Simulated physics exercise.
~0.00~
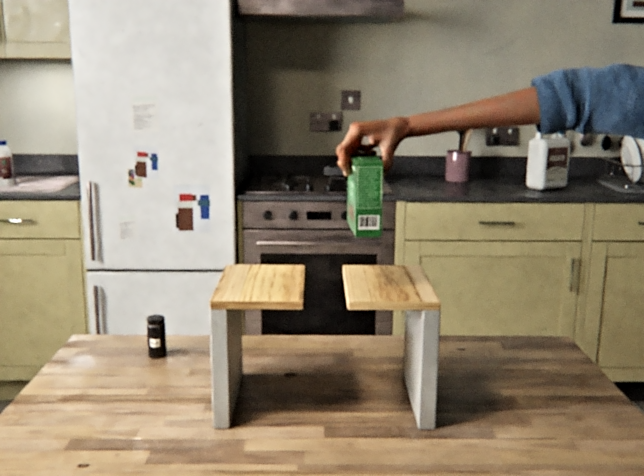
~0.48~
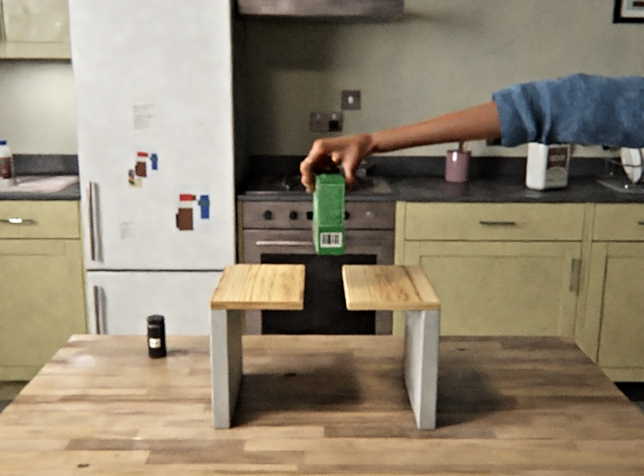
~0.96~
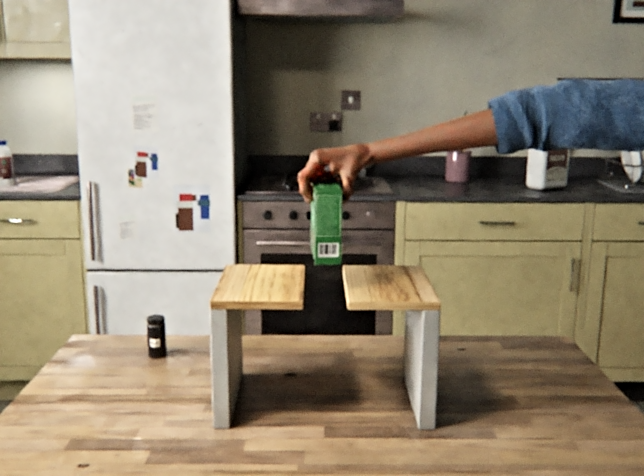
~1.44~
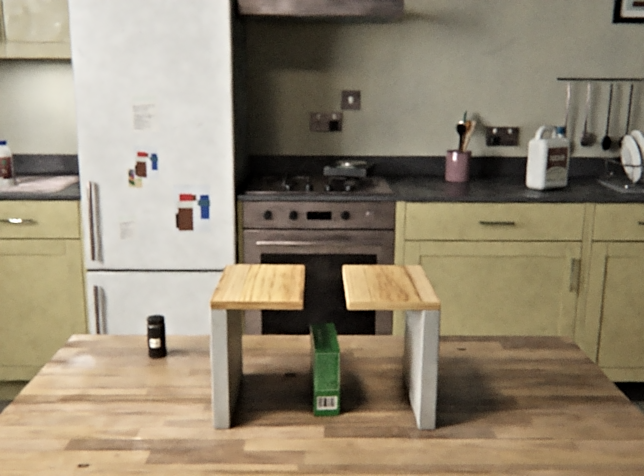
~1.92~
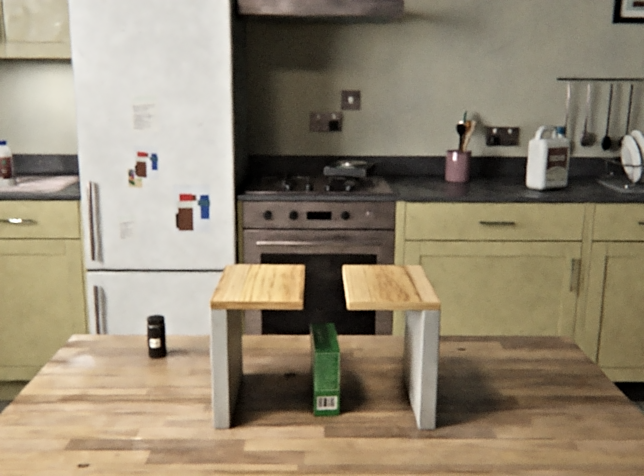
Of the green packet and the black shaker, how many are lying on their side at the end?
None of them are. The green packet stands upright on the table between the supports, and the black shaker is still standing to the left.
